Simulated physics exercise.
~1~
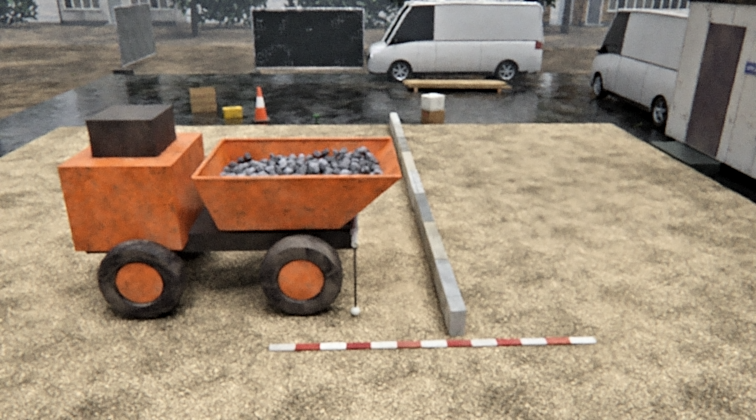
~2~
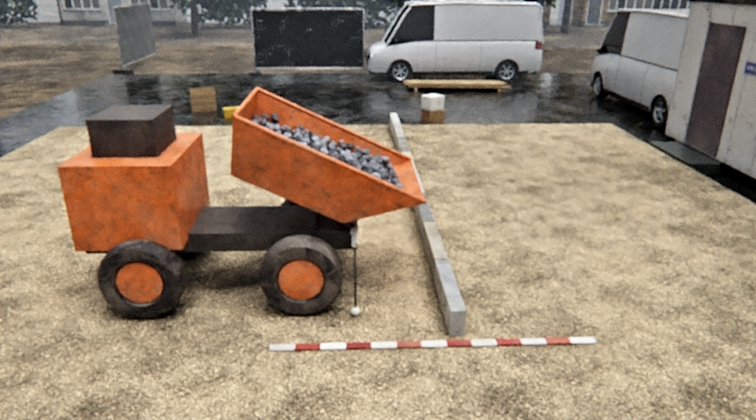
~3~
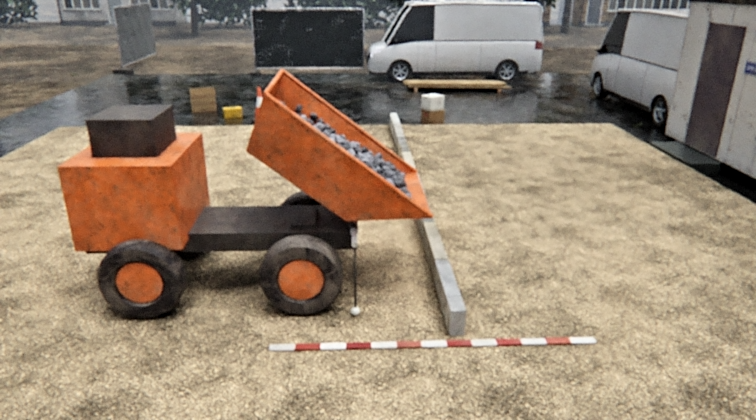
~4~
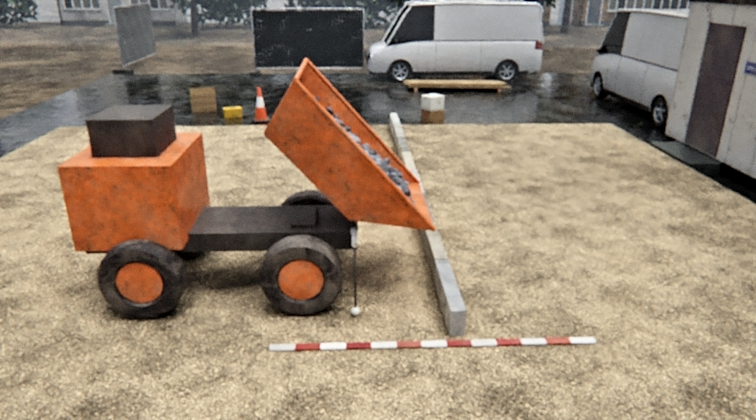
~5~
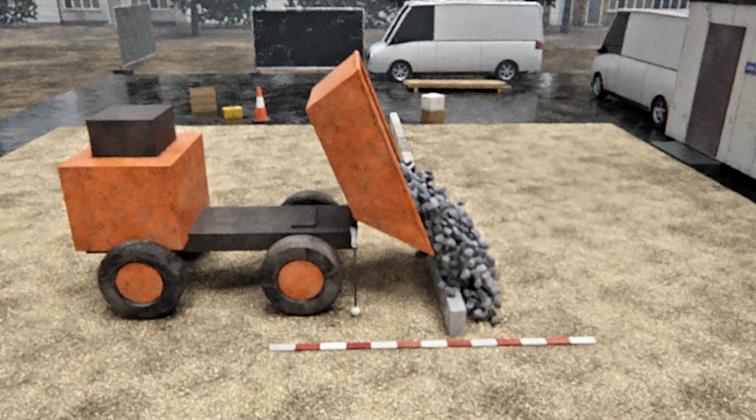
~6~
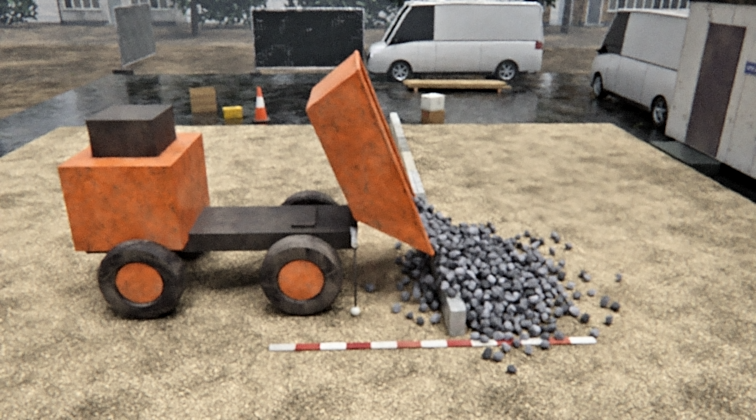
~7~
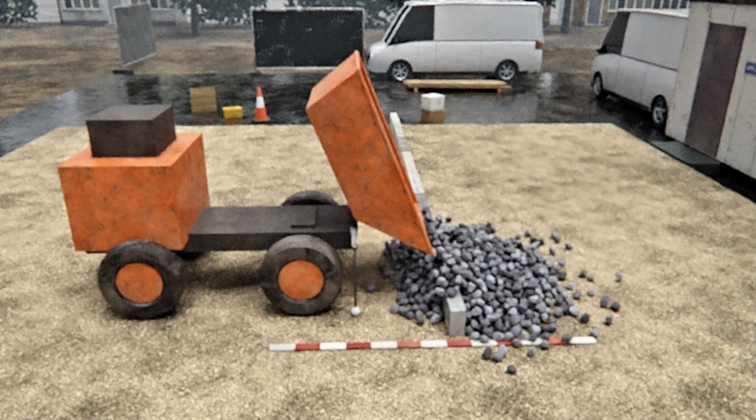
On a sandy yard, an orange dumper tips its body and spills grey stones across a kerb.
